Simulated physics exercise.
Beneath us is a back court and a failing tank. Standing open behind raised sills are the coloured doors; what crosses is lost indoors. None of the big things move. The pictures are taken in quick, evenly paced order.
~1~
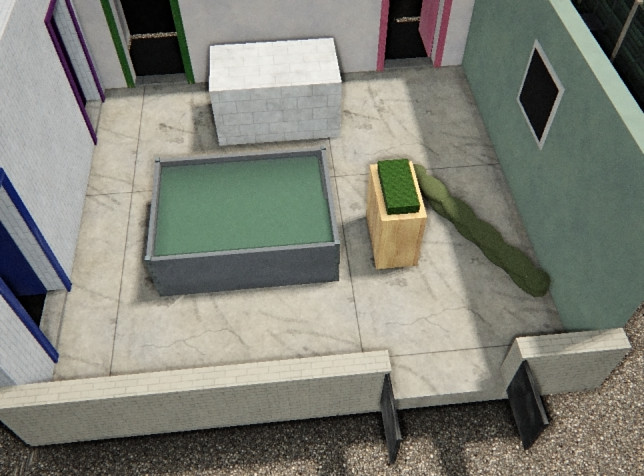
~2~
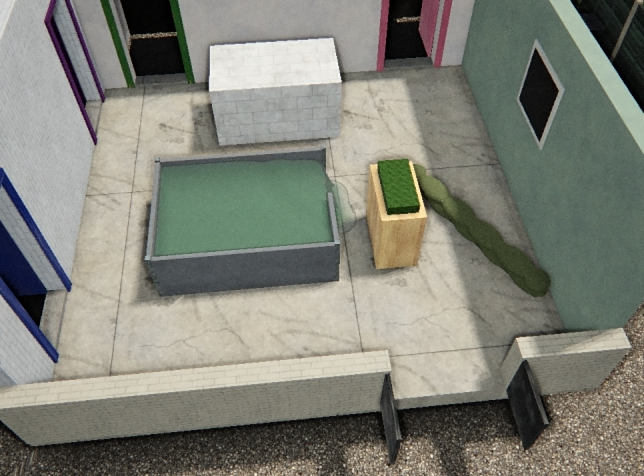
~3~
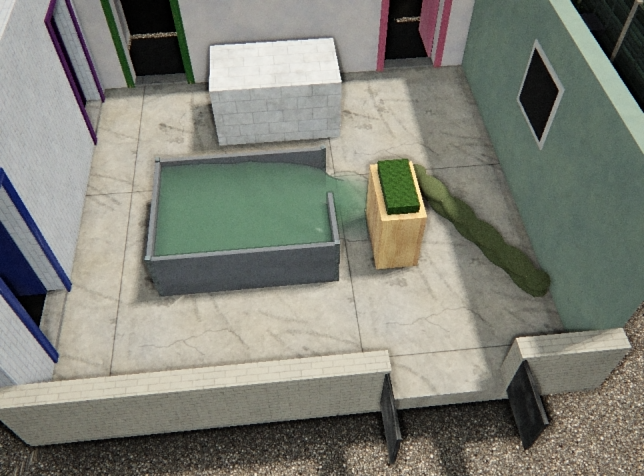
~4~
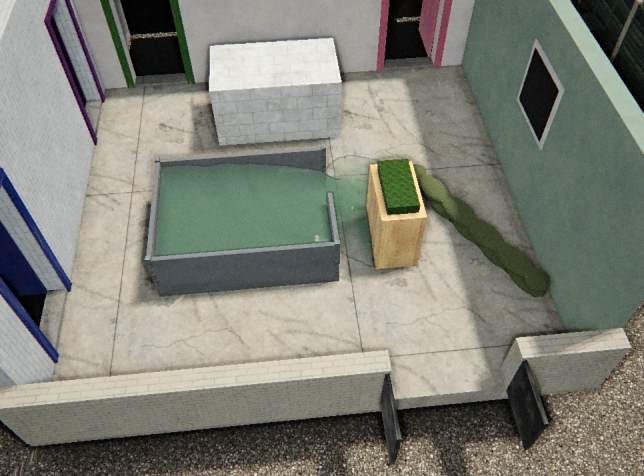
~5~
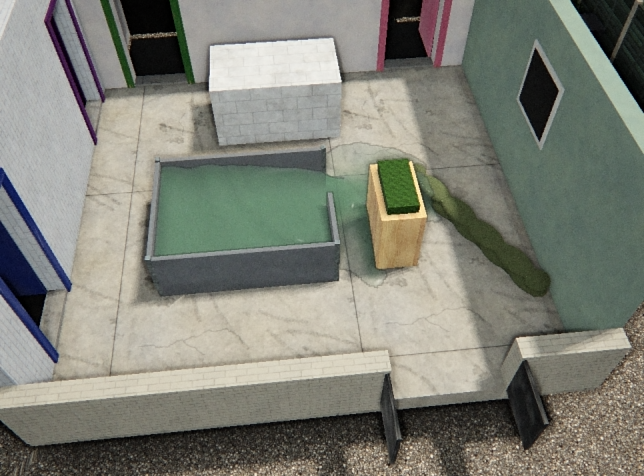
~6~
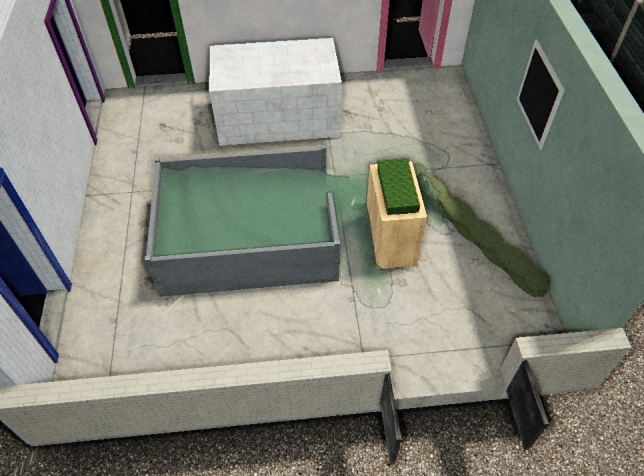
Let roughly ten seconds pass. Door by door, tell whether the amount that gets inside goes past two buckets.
In order: The purple door gets two buckets or less inside. The pink door gets more than two buckets inside. The green door gets two buckets or less inside. The blue door gets two buckets or less inside.
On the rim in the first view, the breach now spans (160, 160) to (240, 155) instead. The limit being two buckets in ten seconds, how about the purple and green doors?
The purple door tops the limit, while the green door tops the limit.
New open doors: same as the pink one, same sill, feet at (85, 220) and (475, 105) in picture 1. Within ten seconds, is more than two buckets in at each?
Door one misses the threshold, door two beats the threshold.
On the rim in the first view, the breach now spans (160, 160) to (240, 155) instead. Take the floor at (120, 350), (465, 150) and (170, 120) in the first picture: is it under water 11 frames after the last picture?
The first point is spared, the second soaked, the third soaked.
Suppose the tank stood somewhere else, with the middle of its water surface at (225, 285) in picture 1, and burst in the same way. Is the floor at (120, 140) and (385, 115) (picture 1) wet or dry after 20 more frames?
Point 1: Soaked through; point 2: Soaked through.
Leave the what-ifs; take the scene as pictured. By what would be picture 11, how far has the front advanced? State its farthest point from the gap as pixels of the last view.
I'd point to (470, 97).
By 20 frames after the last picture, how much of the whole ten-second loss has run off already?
Close to 30 per cent, I'd say.
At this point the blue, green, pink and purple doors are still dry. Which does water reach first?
I'd go with the pink one.
A moment on, water covers 30 % of the floor; the purple door not reached, the pink door not reached, the green door not reached, the blue door not reached.
Next, water covers 45 % of the floor; the purple door not reached, the pink door under two buckets in, the green door not reached, the blue door not reached.
Then, water covers 50 % of the floor; the purple door not reached, the pink door far over two buckets in, the green door not reached, the blue door not reached.
Later, water covers 65 % of the floor; the purple door not reached, the pink door far over two buckets in, the green door wet at the sill, nothing in, the blue door wet at the sill, nothing in.
In the end, water covers 85 % of the floor; the purple door wet at the sill, nothing in, the pink door far over two buckets in, the green door wet at the sill, nothing in, the blue door wet at the sill, nothing in.
